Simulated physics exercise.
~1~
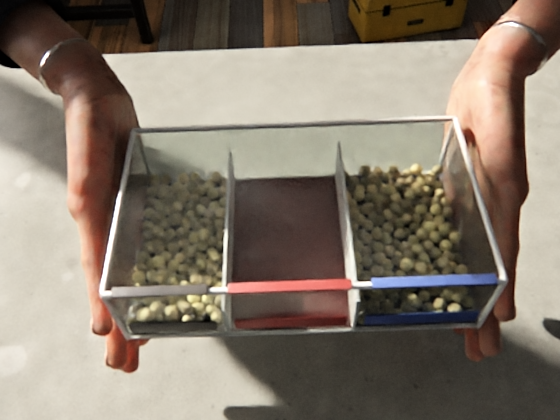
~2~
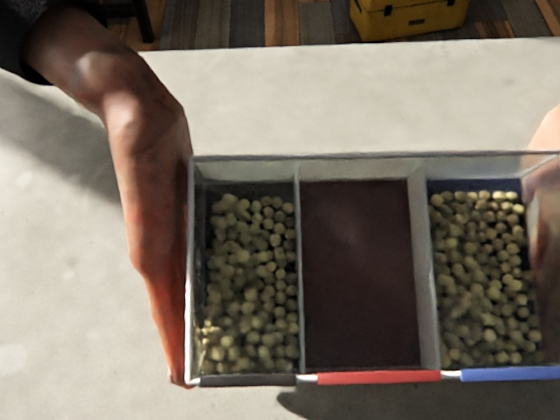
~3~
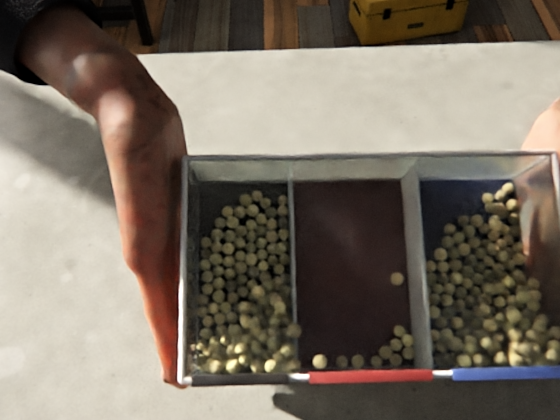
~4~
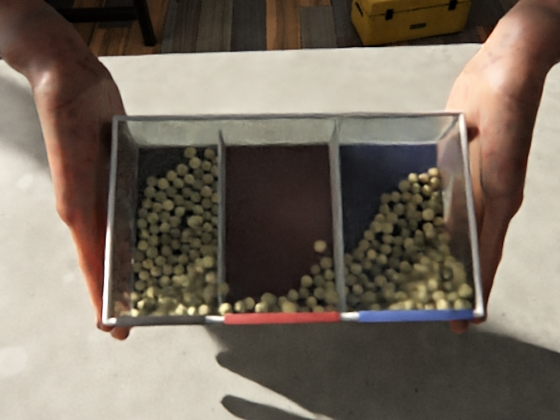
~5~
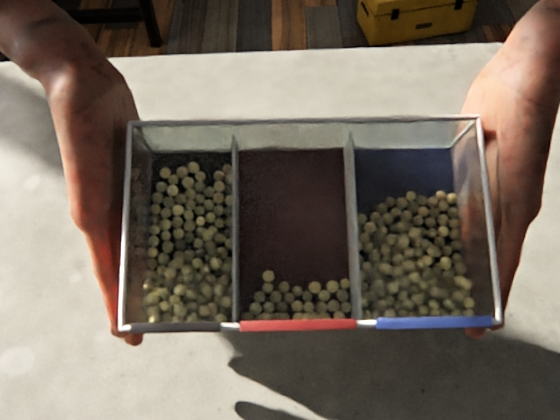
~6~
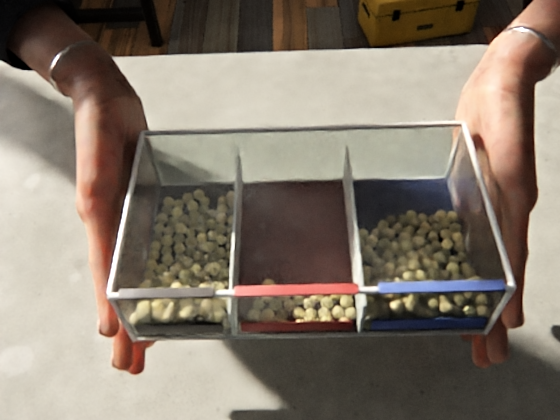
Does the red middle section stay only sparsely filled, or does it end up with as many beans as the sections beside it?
It stays only sparsely filled, with a small share of the beans along its front edge. Most of the beans remain in the black section on the left and the blue section on the right.
